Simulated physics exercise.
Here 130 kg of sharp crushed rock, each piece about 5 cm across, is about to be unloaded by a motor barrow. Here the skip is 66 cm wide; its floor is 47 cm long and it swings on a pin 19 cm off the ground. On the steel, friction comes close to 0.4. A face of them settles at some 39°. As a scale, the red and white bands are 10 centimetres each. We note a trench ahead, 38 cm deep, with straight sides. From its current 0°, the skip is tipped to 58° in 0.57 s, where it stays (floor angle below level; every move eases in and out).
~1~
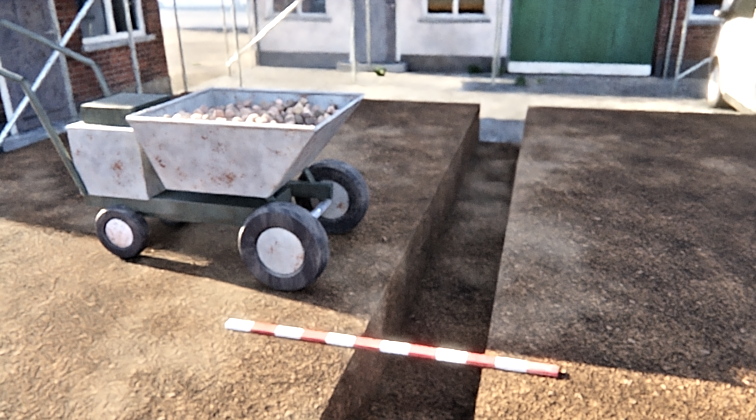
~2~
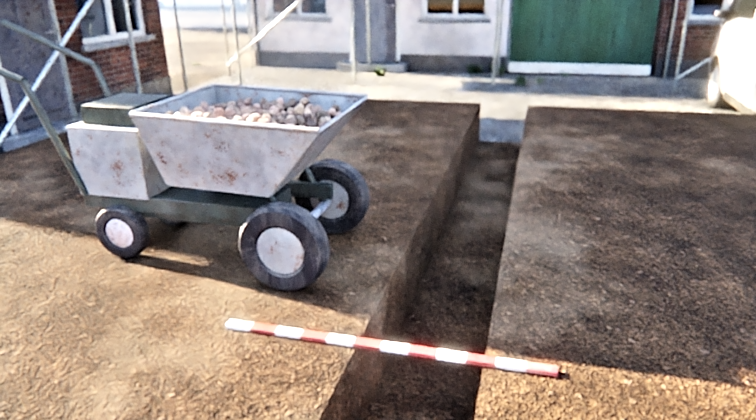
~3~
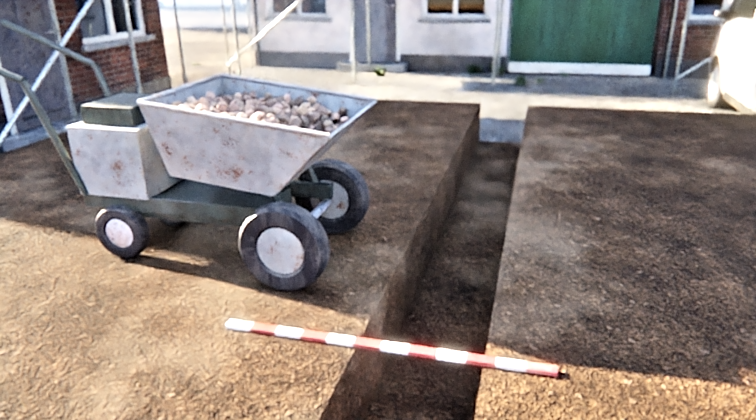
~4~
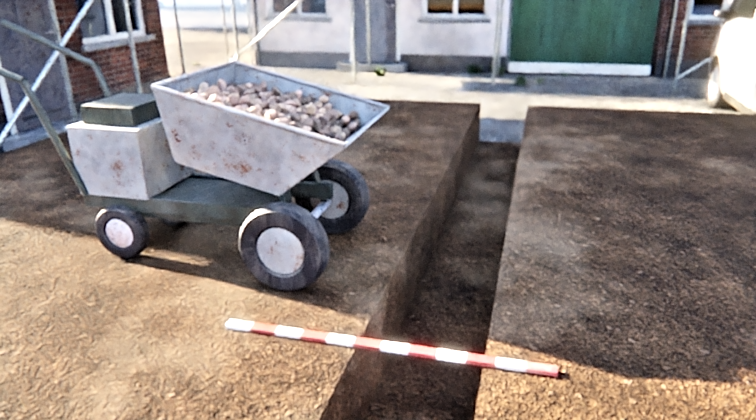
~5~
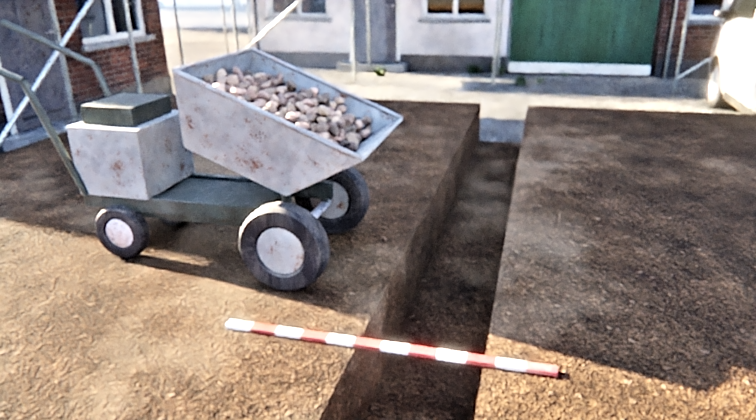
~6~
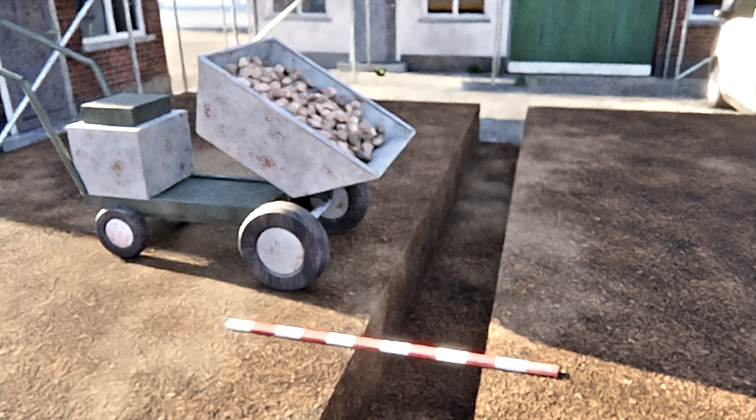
A sunlit yard of brown earth in front of brick and pale buildings with a green door is seen from slightly above by a still camera. A small green-framed motor barrow with a grey, rust-flecked skip of broken stones stands at left, beside a straight-sided trench crossed by a red-and-white pole. The skip tilts forward to the right, its rear rising steadily, while the wheels stay put.
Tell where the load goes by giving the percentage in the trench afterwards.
About 35 per cent of the load is in the trench.
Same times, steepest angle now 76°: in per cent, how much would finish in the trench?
In that case near 75 per cent.
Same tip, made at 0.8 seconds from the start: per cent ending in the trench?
With that change, it comes to around 35 per cent.
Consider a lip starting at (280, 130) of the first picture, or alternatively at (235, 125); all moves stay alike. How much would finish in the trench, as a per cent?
First place: Near 45%; second place: Near 35%.
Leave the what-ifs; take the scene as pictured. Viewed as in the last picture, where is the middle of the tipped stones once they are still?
In the last view, about (476, 340).
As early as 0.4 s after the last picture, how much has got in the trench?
I'd put it near 5 per cent.
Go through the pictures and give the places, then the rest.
Lip at (314, 129), floor tilted 0°, highest stones at (281, 110), in the first picture.
Lip at (319, 131), floor tilted 2°, highest stones at (273, 108), in the second picture.
The skip is at 7°, its lip at (330, 137); the top of the load is at (229, 102), in the third picture.
Lip at (345, 146), floor tilted 14°, highest stones at (226, 91), in the fourth picture.
Lip at (362, 160), floor tilted 22°, highest stones at (239, 79), in the fifth picture.
Lip at (378, 177), floor tilted 31°, highest stones at (259, 69), in the sixth picture.
Then, 0.1 s after the last picture the floor is at 49°, 100 % in the skip; the foremost stones are at (394, 177).
Then, 0.4 s after the last picture the floor is at 58°, 94 % in the skip, 6 % in the trench; the foremost stones are at (474, 251).
Then, 0.7 s after the last picture the floor is at 58°, 62 % in the skip, 26 % in the trench, 12 % past the trench; the foremost stones are at (580, 283).
Then, 2.7 s after the last picture the floor is at 58°, 54 % in the skip, 35 % in the trench, 11 % past the trench; the foremost stones are at (646, 297).
